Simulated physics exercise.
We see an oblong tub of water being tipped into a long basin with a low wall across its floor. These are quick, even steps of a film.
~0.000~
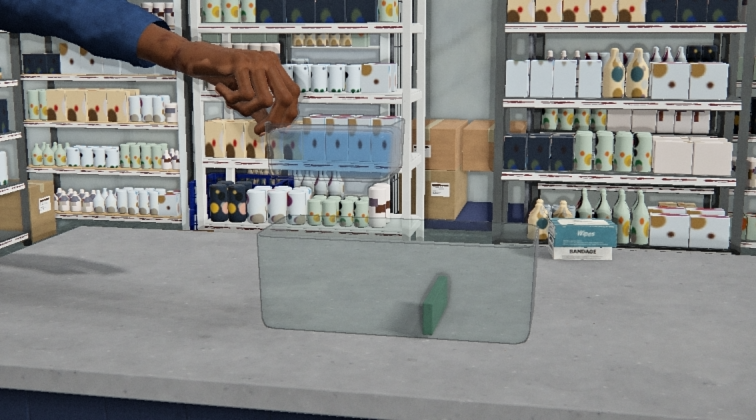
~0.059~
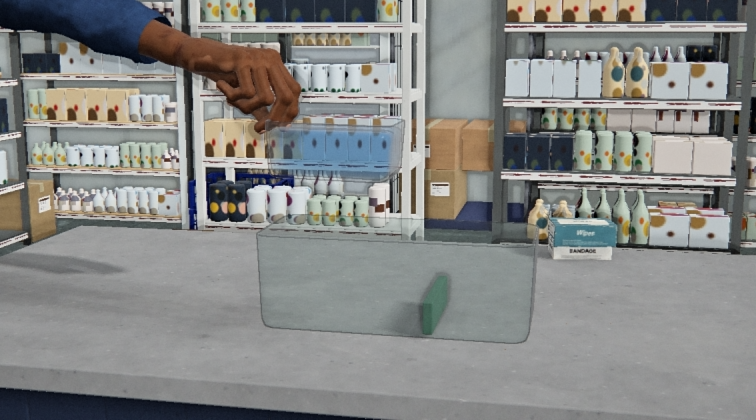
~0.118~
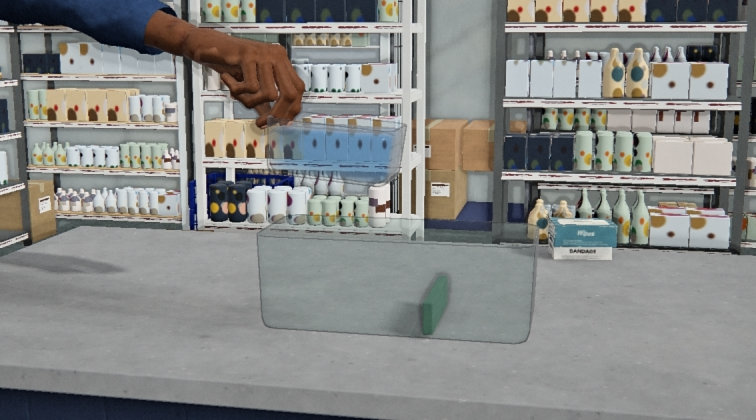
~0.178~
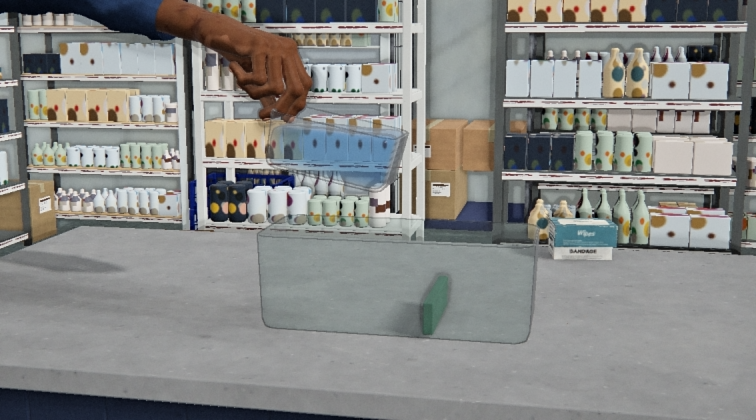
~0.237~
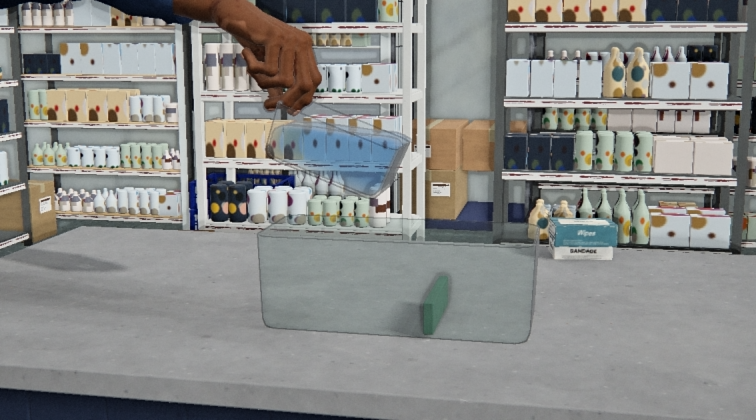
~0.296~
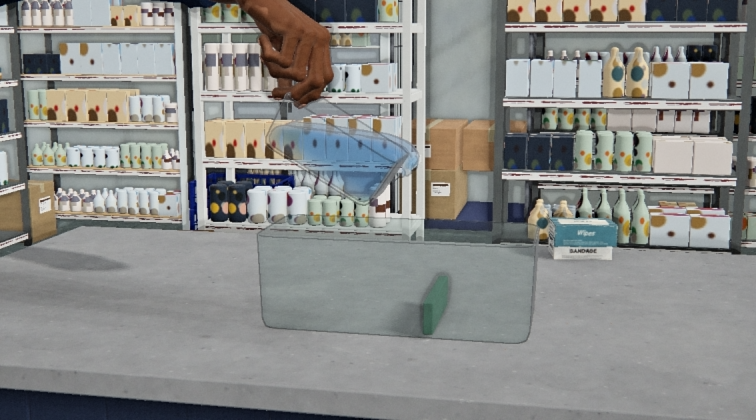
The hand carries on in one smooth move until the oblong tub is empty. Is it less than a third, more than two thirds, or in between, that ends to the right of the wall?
The share right of the wall is from a third to two thirds.
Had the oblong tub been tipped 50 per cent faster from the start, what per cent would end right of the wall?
About 35 per cent.
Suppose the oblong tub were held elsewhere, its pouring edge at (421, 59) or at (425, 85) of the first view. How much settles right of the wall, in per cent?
Near 55 % and 60 %.
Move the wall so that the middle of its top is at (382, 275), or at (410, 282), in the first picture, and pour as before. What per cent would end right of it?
About 85 and 70 per cent.
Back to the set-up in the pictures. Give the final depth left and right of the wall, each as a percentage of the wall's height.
Left about 40, right about 70.
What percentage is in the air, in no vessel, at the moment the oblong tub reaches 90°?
Close to 20 per cent.
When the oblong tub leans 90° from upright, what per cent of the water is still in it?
It comes to 15 per cent or so.
A moment on, the oblong tub is tipped on its side and 14 per cent is still to pour, 16 is left of the wall and 46 right of it.
Next, the oblong tub is tipped right over and 3 per cent is still to pour, 37 is left of the wall and 48 right of it.
Then the oblong tub is tipped right over and 0 per cent is still to pour, 45 is left of the wall and 49 right of it.
Later the oblong tub is tipped right over and 0 per cent is still to pour, 46 is left of the wall and 48 right of it.
In the end 46 per cent lies left of the wall, 48 right of it and 6 outside.
